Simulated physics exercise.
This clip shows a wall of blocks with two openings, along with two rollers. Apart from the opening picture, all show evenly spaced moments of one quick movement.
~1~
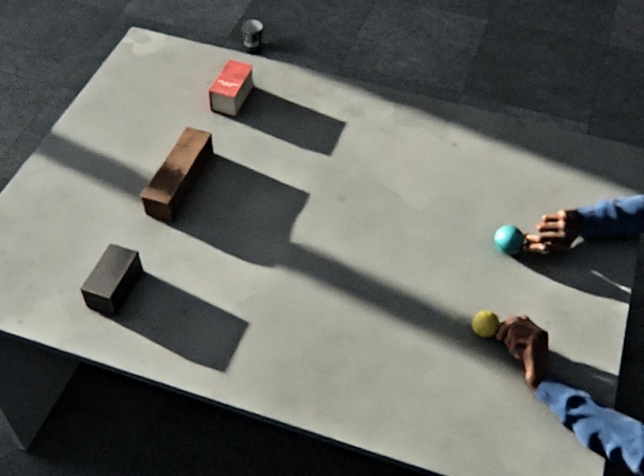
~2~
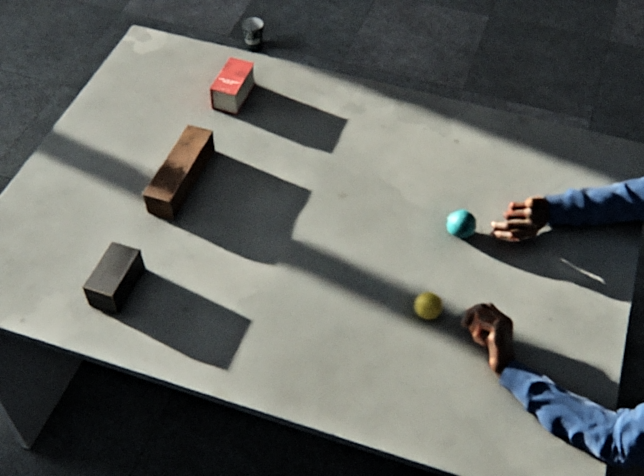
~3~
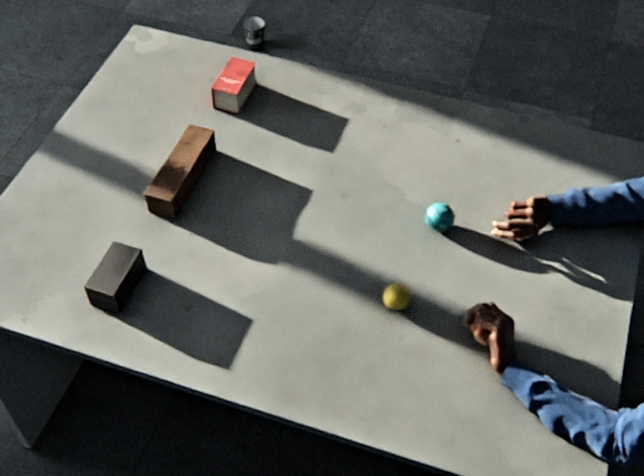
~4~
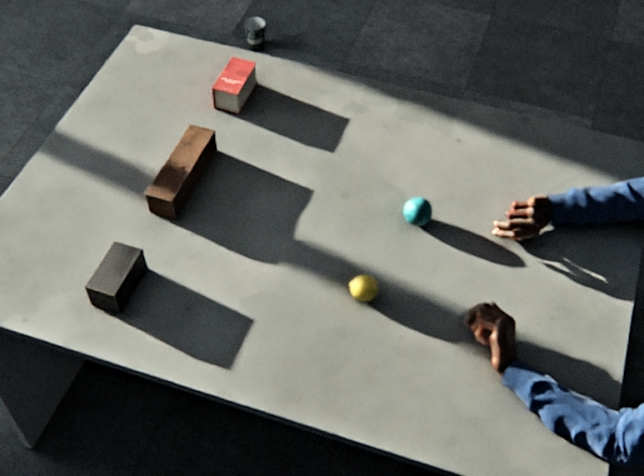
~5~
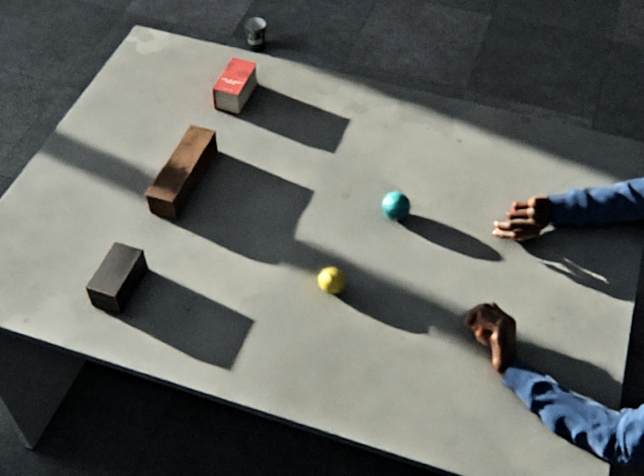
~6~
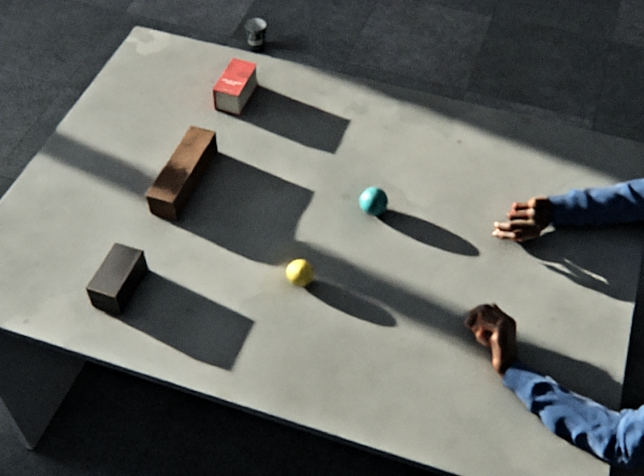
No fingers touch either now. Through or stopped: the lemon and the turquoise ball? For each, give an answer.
Lemon: Through. Turquoise ball: Stopped.
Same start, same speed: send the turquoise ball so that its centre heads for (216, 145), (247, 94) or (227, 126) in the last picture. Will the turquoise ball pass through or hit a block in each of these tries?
Aim one blocked, aim two blocked, aim three through.
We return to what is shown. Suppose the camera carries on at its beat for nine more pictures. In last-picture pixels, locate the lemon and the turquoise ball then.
Roughly (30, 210) for the first and roughly (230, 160) for the other.
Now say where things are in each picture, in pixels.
Lemon (486, 324) under the hand; turquoise ball (510, 240) under the hand; red book (232, 88), in the first picture.
Lemon (429, 306); turquoise ball (462, 224), in the second picture.
Lemon (397, 297); turquoise ball (440, 218), in the third picture.
Lemon (365, 289); turquoise ball (418, 212), in the fourth picture.
Lemon (333, 281); turquoise ball (397, 206), in the fifth picture.
Lemon (301, 273); turquoise ball (374, 202); brown brick (184, 172), in the sixth picture.
Then, 0.30 s later than the last frame, lemon heading on near (148, 235); turquoise ball heading on near (268, 175).
Then, 0.76 s later than the last frame, lemon heading on; turquoise ball coming back near (246, 169).
Then, 1.18 s later than the last frame, lemon heading on; turquoise ball coming back near (276, 178).
When it is over, the lemon passes through its gap; the turquoise ball hits a block.
